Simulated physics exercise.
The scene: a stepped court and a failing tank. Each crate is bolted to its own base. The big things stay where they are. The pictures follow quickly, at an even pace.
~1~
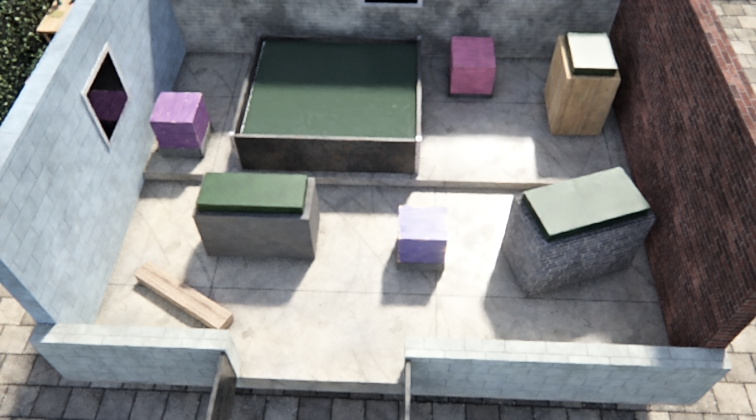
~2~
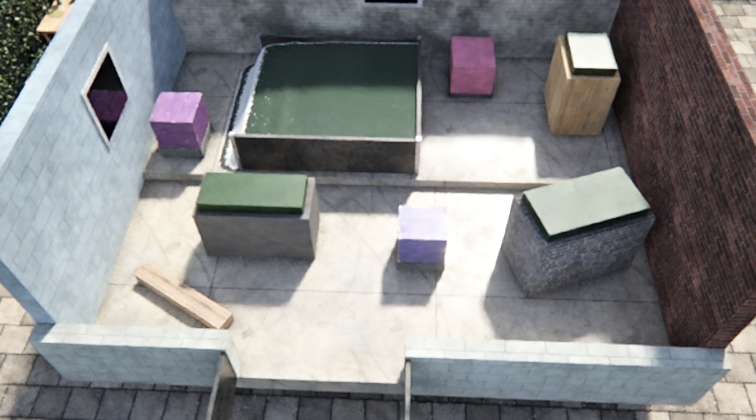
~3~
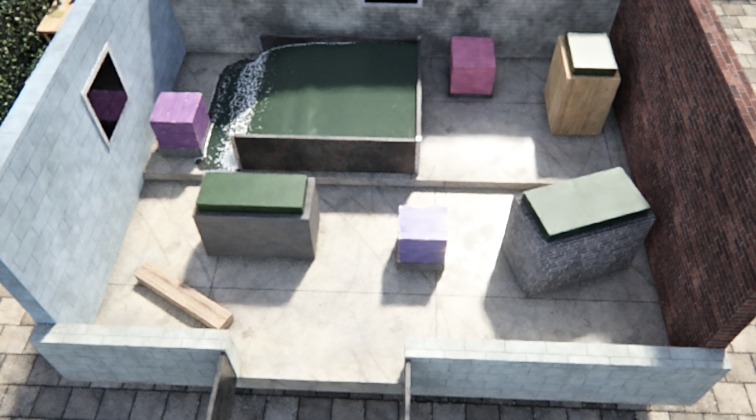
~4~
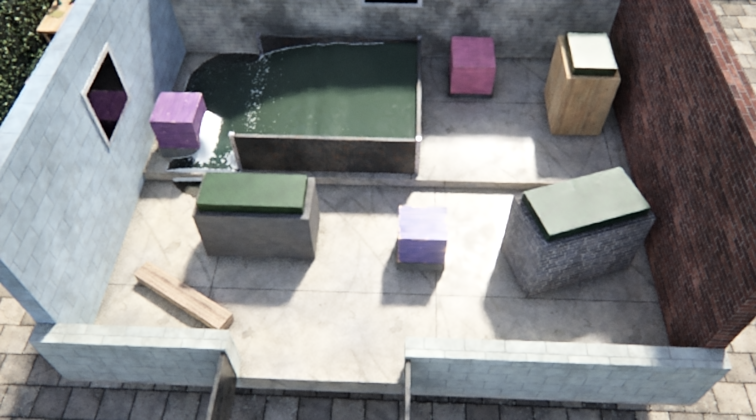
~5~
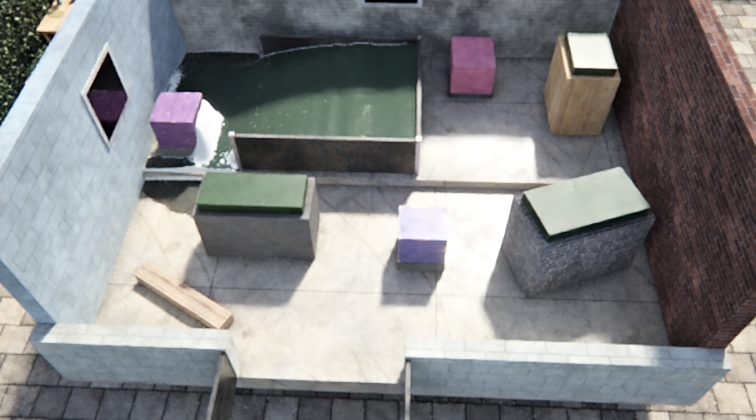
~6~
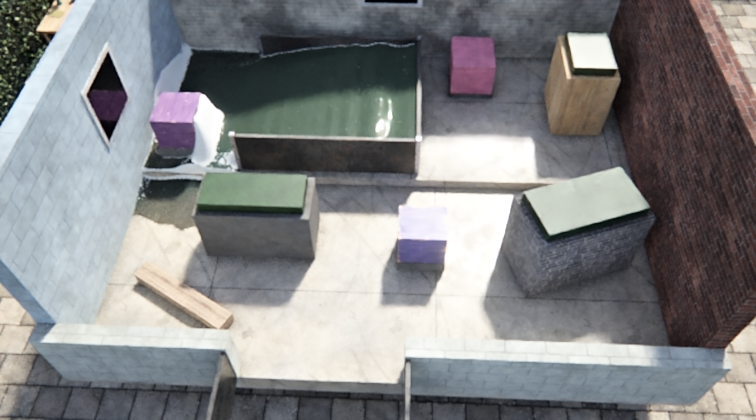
We see a walled, stepped court with colored blocks and a large tank of dark green water, whose left side gives way; water pours out leftward, surges around the purple block, and spills over the step onto the lower floor.
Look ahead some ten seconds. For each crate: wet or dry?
In the end: The blue crate escapes dry; the pink crate is wetted; the purple crate is wetted.
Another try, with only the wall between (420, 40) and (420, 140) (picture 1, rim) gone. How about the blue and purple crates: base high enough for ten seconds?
The blue one is topped, the purple one remains dry.
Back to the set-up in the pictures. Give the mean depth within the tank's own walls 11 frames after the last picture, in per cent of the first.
Close to 44 %.
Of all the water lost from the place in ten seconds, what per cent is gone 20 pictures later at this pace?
Close to 5 %.
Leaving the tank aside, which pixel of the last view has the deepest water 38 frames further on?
Close to (85, 352).
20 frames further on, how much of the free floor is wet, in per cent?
About 50 per cent.
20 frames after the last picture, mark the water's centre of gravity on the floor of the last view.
Close to (264, 139).
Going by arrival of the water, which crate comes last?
I say the one in blue.
A moment on, water covers 20 % of the floor; the blue crate not reached, the pink crate not reached, the purple crate water round its plinth.
Next, water covers 30 % of the floor; the blue crate not reached, the pink crate not reached, the purple crate water round its plinth.
Then, water covers 50 % of the floor; the blue crate not reached, the pink crate water round its plinth, the purple crate water round its plinth.
Later, water covers 85 % of the floor; the blue crate water round its plinth, the pink crate water round its plinth, the purple crate water round its plinth.
In the end, water covers 90 % of the floor; the blue crate stayed above the water, the pink crate was topped, the purple crate was topped.
